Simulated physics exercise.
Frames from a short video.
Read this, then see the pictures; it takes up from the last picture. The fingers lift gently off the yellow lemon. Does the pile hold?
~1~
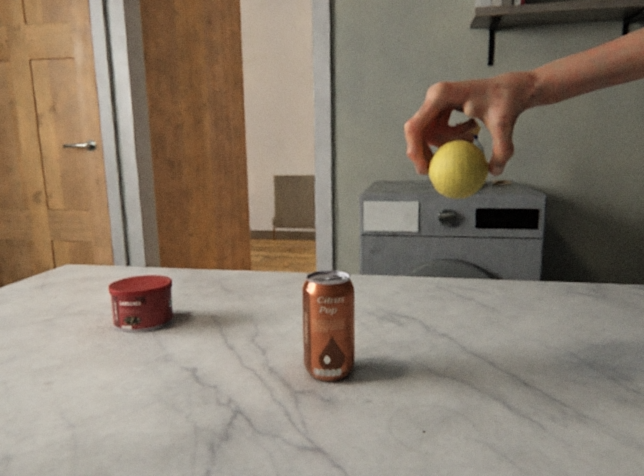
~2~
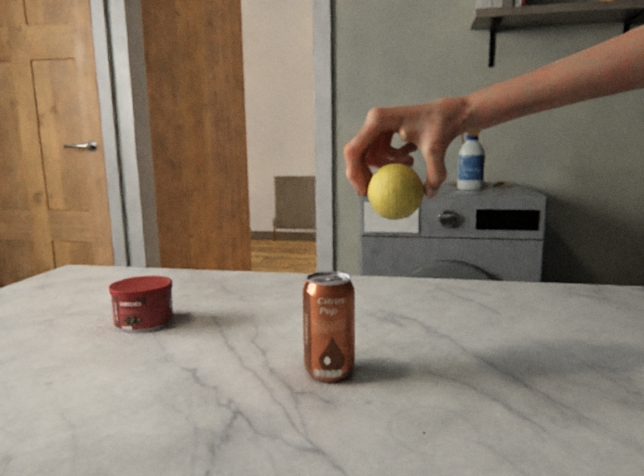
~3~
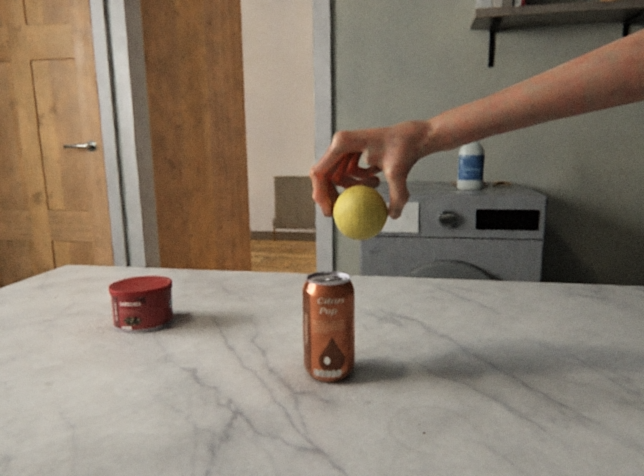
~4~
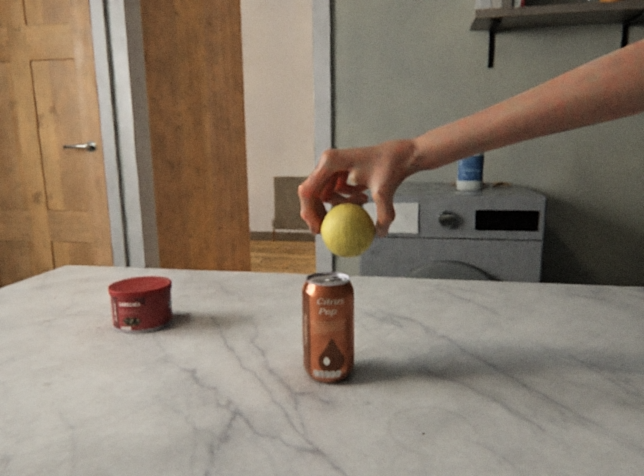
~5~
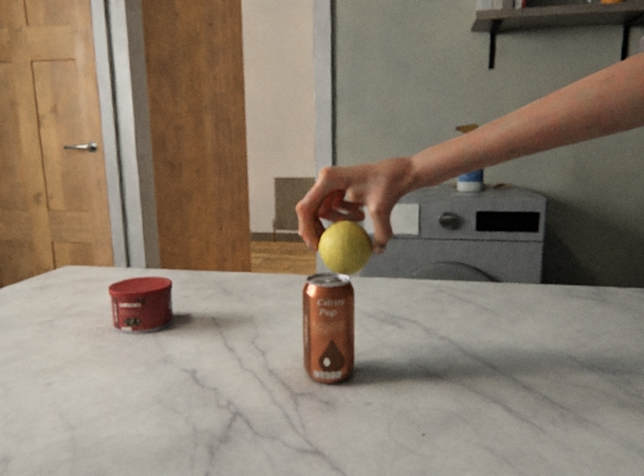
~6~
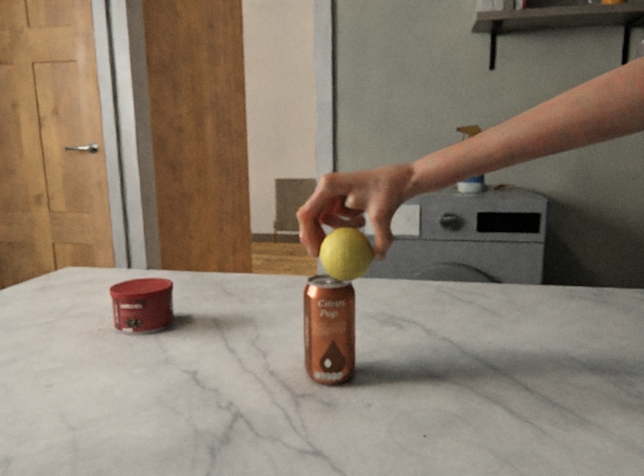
In the end the pile is left intact.
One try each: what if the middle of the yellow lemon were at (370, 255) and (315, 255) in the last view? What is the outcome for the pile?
The pile collapses the first time and remains standing the second time.
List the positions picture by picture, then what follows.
On its way; yellow lemon (458, 170); red tub (142, 302), in the first picture.
On its way; yellow lemon (396, 191); red tub (143, 303), in the second picture.
On its way; yellow lemon (360, 213); red tub (143, 303), in the third picture.
On its way; yellow lemon (348, 230); red tub (142, 303), in the fourth picture.
On its way; yellow lemon (345, 248); red tub (142, 304), in the fifth picture.
In place under the hand; yellow lemon (346, 254); red tub (143, 305), in the sixth picture.
Then, 0.50 s after the last picture, nothing has stirred.
Then, 1.20 s after the last picture, yellow lemon resting near (346, 255).
At rest, all 3 in place. Seen from the same camera at the end, yellow lemon near (346, 255). The pile holds.
